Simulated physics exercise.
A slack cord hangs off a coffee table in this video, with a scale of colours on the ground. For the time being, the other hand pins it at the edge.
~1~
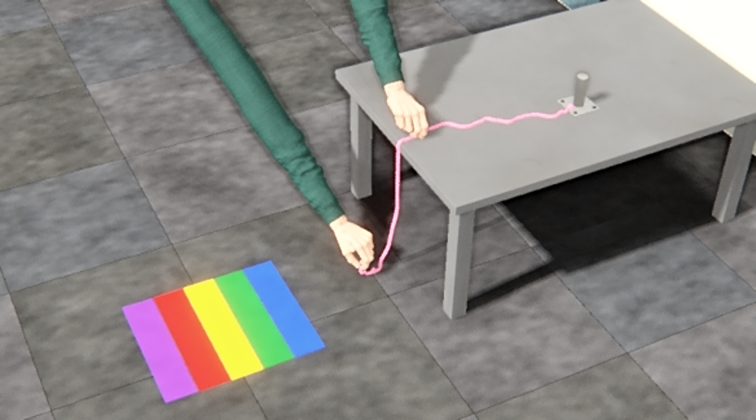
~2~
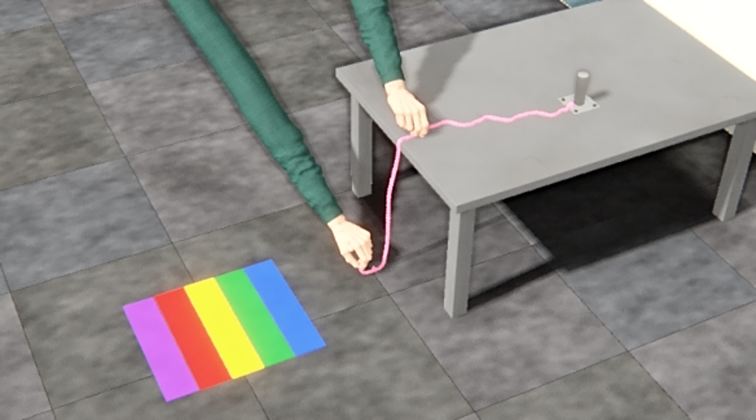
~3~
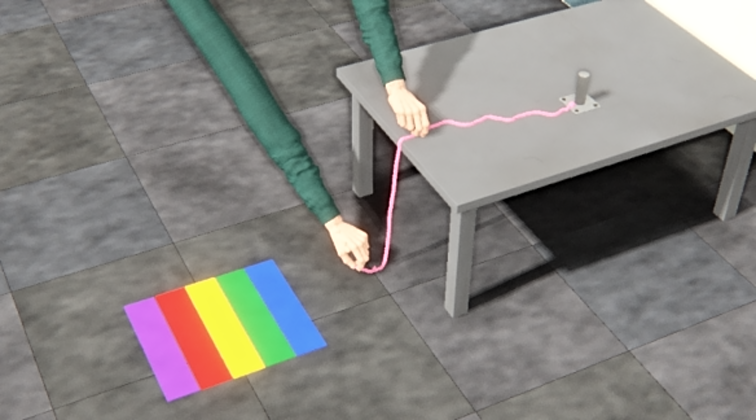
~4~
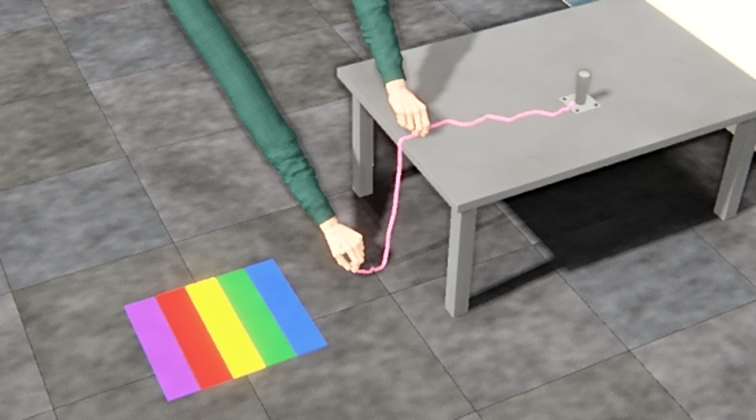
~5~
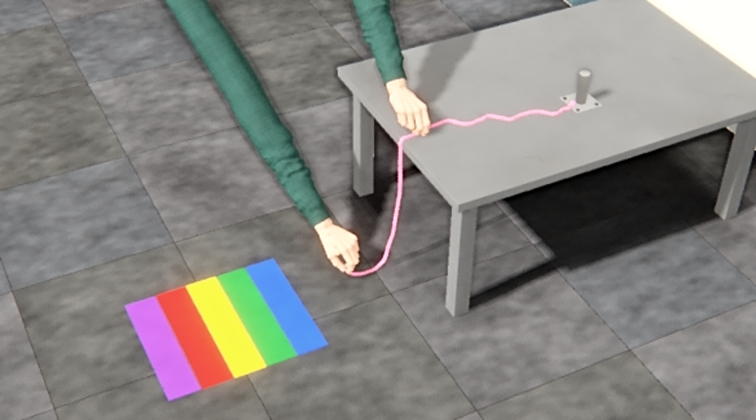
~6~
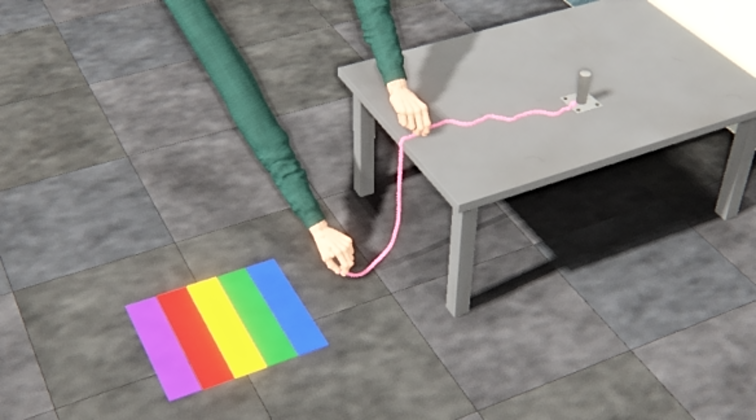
A green-sleeved hand drawing the low end of a pink cord slightly left while another hand pins it at the table edge.
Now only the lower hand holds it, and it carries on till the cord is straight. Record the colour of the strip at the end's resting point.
Resting point: Green strip.
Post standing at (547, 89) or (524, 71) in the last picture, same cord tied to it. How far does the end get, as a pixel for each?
You'd see it somewhere around (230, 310), and then around (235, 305).
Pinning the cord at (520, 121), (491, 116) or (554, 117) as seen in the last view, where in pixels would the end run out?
Estimated spots in sequence: (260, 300), (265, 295), (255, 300).
Soon after, end near (310, 282); short of the strips.
After that, end near (273, 294); over blue.
At the stop, end near (252, 302); over green. It gets as far as the green strip.
